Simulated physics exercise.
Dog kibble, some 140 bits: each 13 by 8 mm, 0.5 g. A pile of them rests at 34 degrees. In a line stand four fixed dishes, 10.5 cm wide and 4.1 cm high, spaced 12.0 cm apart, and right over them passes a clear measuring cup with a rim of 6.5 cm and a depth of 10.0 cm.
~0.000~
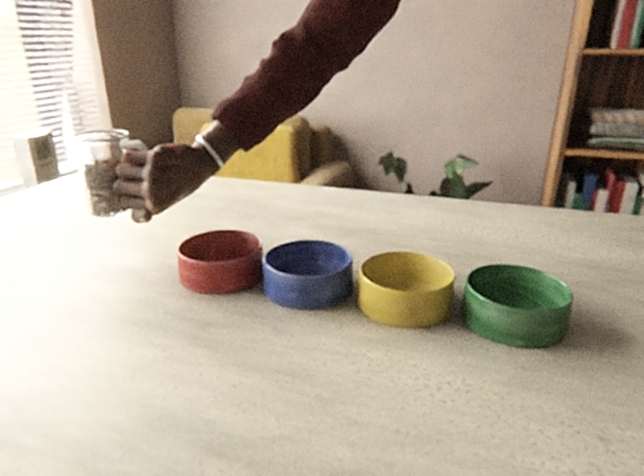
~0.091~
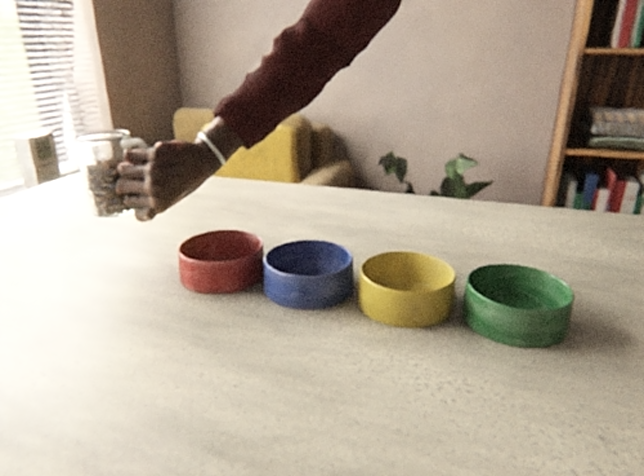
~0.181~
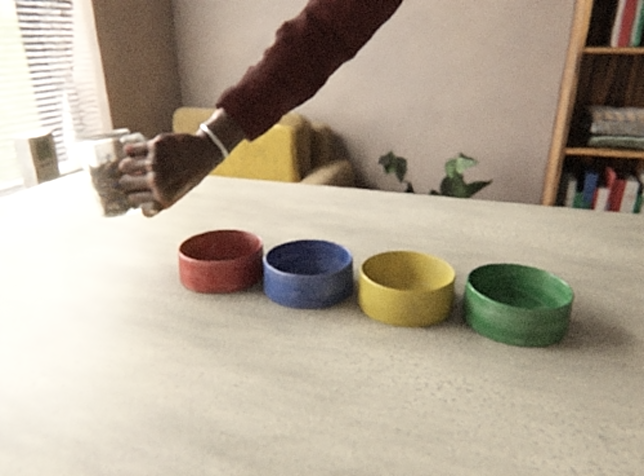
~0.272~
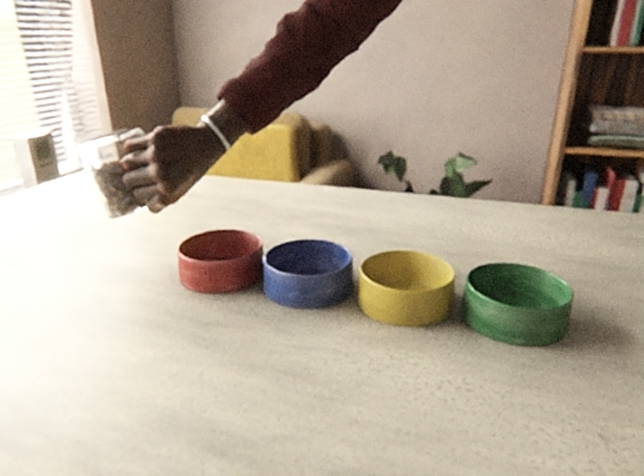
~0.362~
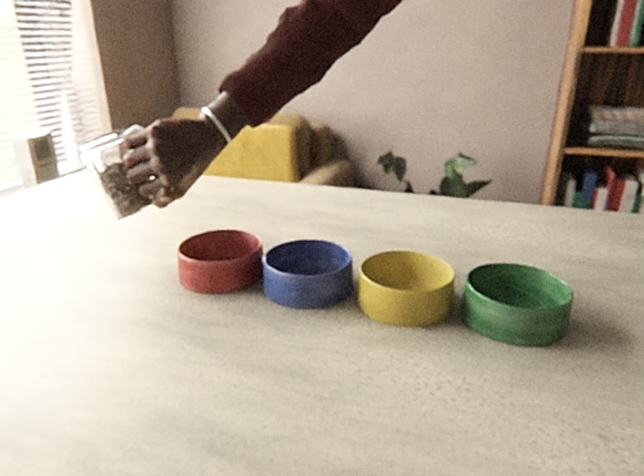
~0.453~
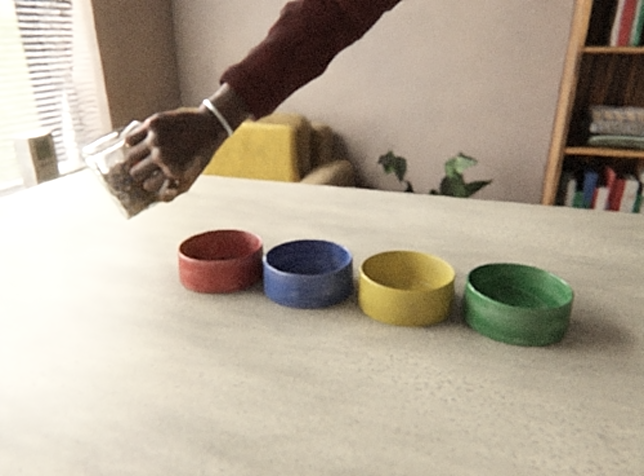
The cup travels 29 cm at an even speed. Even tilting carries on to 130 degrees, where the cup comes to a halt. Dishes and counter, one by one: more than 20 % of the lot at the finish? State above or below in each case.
In each case: Red below, blue below, green below, yellow below, counter above.
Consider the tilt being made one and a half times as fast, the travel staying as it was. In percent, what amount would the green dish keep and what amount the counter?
Shares: Green dish 0, counter 100.
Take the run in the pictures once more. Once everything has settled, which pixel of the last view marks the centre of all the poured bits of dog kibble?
Approximately (161, 262) in the last picture.
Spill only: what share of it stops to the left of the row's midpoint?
Roughly 100 %.
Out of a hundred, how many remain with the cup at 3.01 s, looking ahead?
My estimate is about 0 per cent.
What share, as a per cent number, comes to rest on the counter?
Roughly 100 percent.
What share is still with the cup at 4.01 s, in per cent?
My guess is near 0 per cent.
After 1.99 s, tilt 130 degrees; cup holds 0 %.
After 3.01 s, tilt 130 degrees; cup holds 0 %.
Then, at 4.01 s, tilt 130 degrees; cup holds 0 %.
In the end, at 4.3 s, red 0 %, blue 0 %, green 0 %, yellow 0 %, counter 100 %.
